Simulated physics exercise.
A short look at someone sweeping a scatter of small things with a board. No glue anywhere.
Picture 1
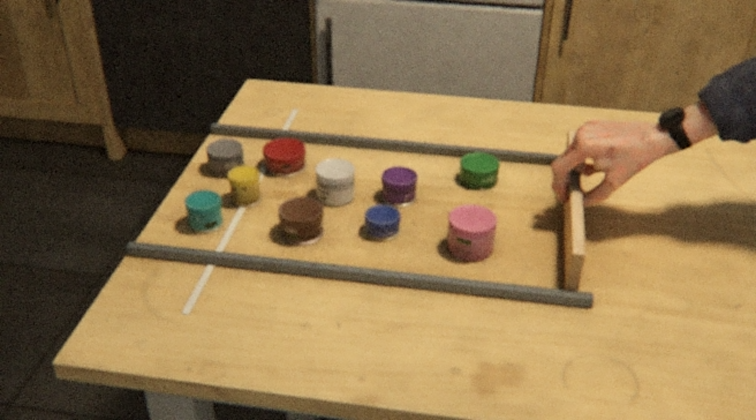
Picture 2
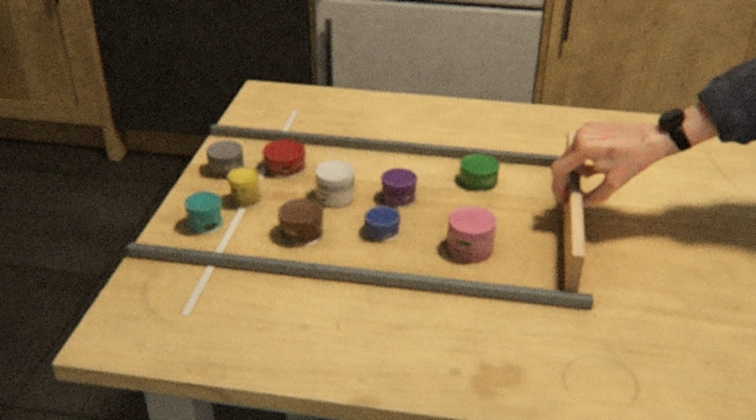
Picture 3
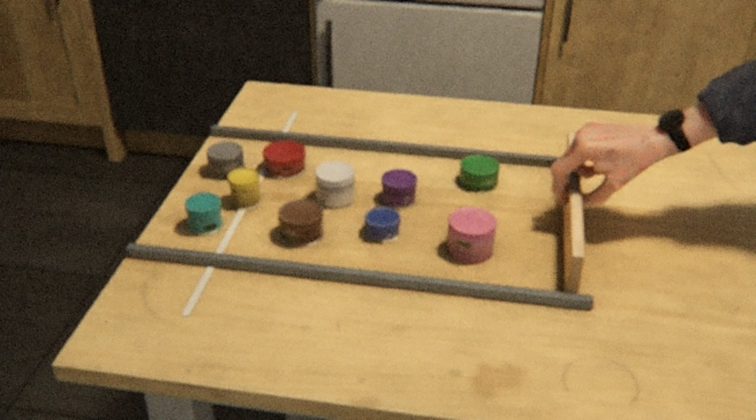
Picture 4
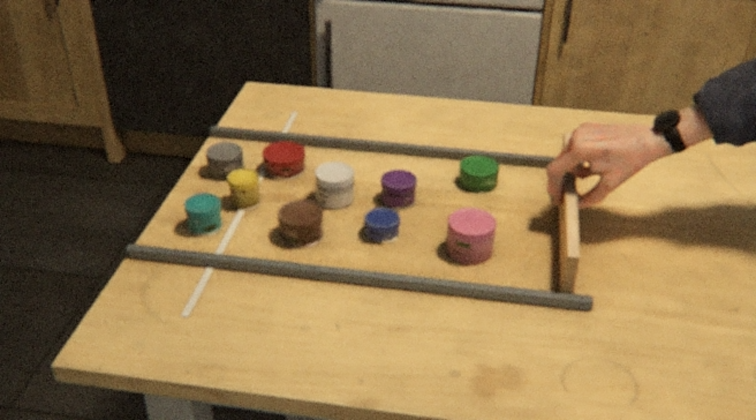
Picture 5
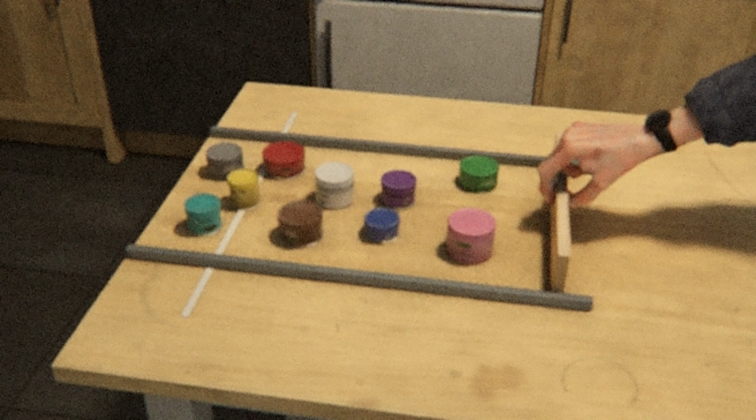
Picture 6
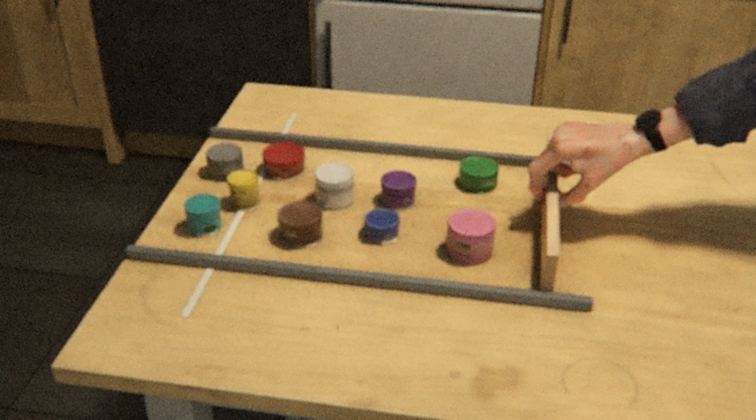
On a light wooden table in a kitchen, seen from above at an angle by a still camera, two dark rails lie either side of a group of small tubs. Grey, turquoise, yellow, red and brown ones sit toward the left near a pale tape line, with white, purple, blue, green and pink further right. A hand wearing a black wristband slides an upright wooden board slightly left, touching no tubs.
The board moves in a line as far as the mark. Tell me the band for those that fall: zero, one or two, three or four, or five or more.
In the end the number that fall off is one or two.
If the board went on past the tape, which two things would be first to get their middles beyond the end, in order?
They are the turquoise tin, then the grey tub.
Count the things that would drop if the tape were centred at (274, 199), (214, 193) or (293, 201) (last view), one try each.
Down on the floor: 0, 6 and 0.
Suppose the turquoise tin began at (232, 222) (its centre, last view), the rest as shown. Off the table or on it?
Then it comes down.
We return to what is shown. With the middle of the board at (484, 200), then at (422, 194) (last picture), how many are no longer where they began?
By then 2, and 3.
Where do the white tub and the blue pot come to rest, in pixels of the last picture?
First (202, 173), then (229, 196).
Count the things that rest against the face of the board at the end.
In contact: 4.
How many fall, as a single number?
Exactly 2.
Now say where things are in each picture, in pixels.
In the first frame, grey tub (226, 158); turquoise tin (204, 212); yellow tin (245, 187); board (573, 205); tape (250, 193).
In the second frame, turquoise tin (204, 213); purple tin (399, 188).
In the third frame, yellow tin (245, 189); board (573, 208).
In the fourth frame, grey tub (225, 161); brown tin (301, 224).
In the fifth frame, turquoise tin (203, 215); green tub (479, 175).
In the sixth frame, grey tub (225, 162); turquoise tin (203, 216); yellow tin (244, 190); board (550, 207); tape (250, 197).
Soon after, none off yet; grey tub at rest near (225, 162); turquoise tin at rest near (203, 216); yellow tin at rest near (244, 190).
Then, none off yet; grey tub moving near (216, 162); turquoise tin moved about its own width near (179, 214); yellow tin moved a little near (231, 193).
By the end, the number that fall off is one or two; fallen, turquoise tin and grey tub.
